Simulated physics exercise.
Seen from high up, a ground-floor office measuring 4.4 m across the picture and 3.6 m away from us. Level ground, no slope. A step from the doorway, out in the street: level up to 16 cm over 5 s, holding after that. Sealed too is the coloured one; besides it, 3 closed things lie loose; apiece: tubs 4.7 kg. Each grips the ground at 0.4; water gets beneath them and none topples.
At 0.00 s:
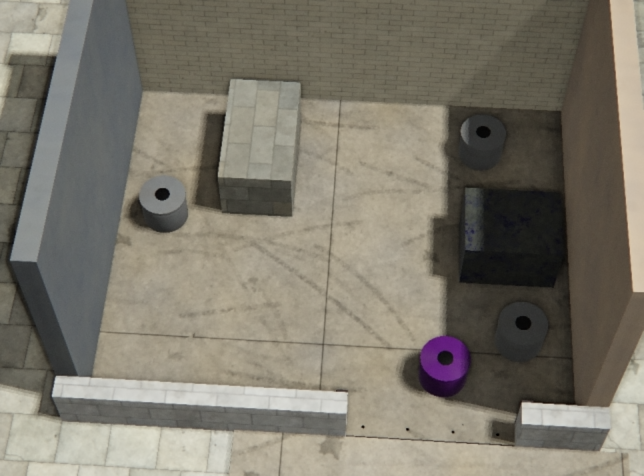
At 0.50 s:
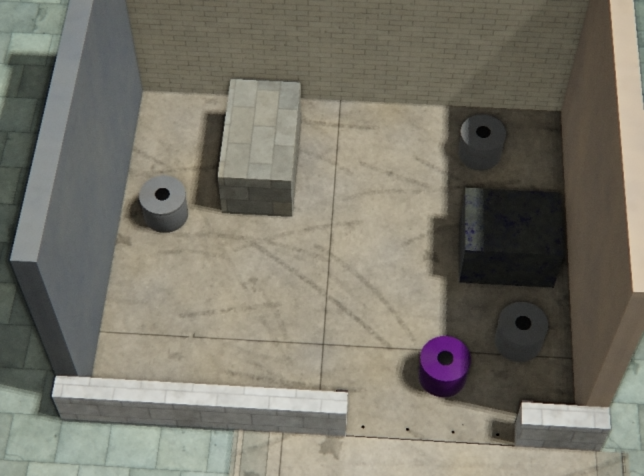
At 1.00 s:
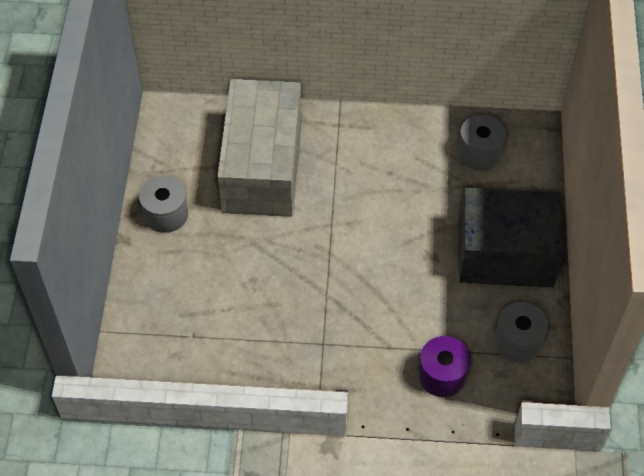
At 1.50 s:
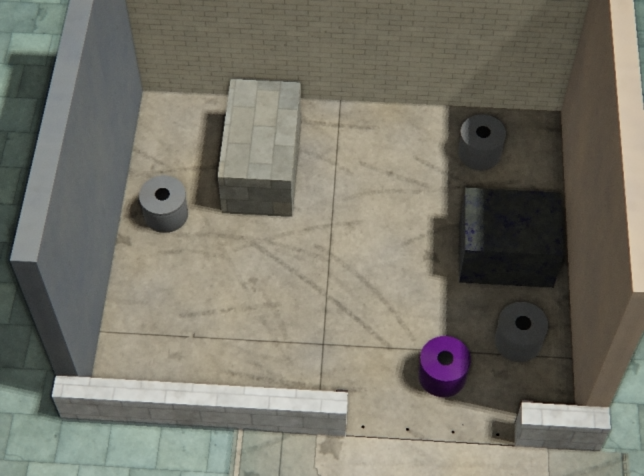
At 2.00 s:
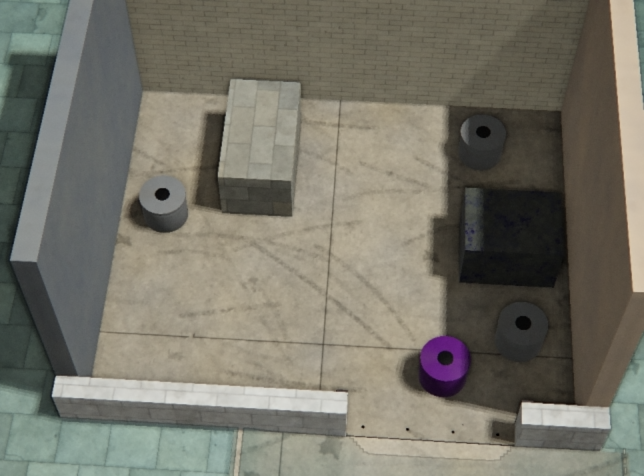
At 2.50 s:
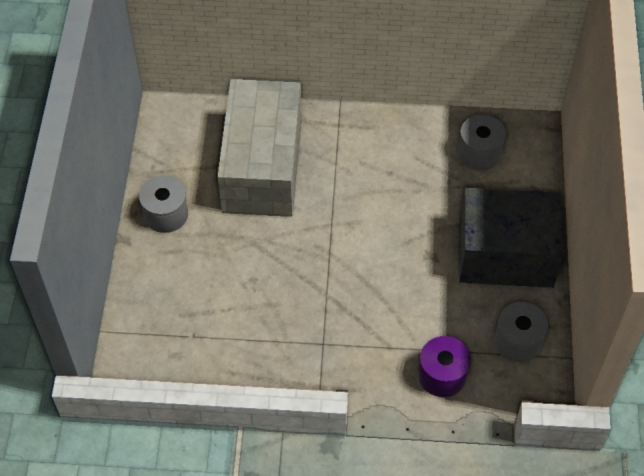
Water spreads over the paving outside and reaches the doorway while the purple tub stays still.
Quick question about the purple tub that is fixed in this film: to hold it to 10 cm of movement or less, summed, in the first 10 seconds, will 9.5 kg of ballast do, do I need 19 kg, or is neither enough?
Neither is enough.
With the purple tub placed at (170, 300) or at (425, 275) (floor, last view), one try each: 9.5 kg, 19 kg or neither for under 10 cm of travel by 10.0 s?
For the first start the lighter one suffices; for the second neither one suffices.
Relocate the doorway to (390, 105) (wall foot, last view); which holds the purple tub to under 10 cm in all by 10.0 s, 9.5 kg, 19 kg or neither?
Moved there, the heavy choice alone works.
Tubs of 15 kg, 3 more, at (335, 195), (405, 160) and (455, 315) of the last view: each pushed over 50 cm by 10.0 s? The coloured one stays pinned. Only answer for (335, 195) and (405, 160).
Results: Threshold not reached; threshold not reached.
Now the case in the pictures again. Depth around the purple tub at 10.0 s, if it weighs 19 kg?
Something like 9 centimetres.
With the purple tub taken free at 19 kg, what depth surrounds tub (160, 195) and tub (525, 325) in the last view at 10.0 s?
6 and 9 cm.
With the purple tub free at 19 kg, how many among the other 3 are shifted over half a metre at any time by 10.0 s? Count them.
That comes to 3.
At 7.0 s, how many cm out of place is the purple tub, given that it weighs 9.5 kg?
Close to 200 centimetres.
After 3.5 s the purple tub would be 5 cm from its start with 9.5 kg and 0 cm from its start with 19 kg; 4 cm of water round it then.
After 4.5 s the purple tub would be 42 cm from its start with 9.5 kg and 0 cm from its start with 19 kg; 6 cm of water round it then.
After 7.0 s the purple tub would be 185 cm from its start with 9.5 kg and 32 cm from its start with 19 kg; 7 cm of water round it then.
After 10.0 s the purple tub would be 282 cm from its start with 9.5 kg and 51 cm from its start with 19 kg; 9 cm of water round it then.
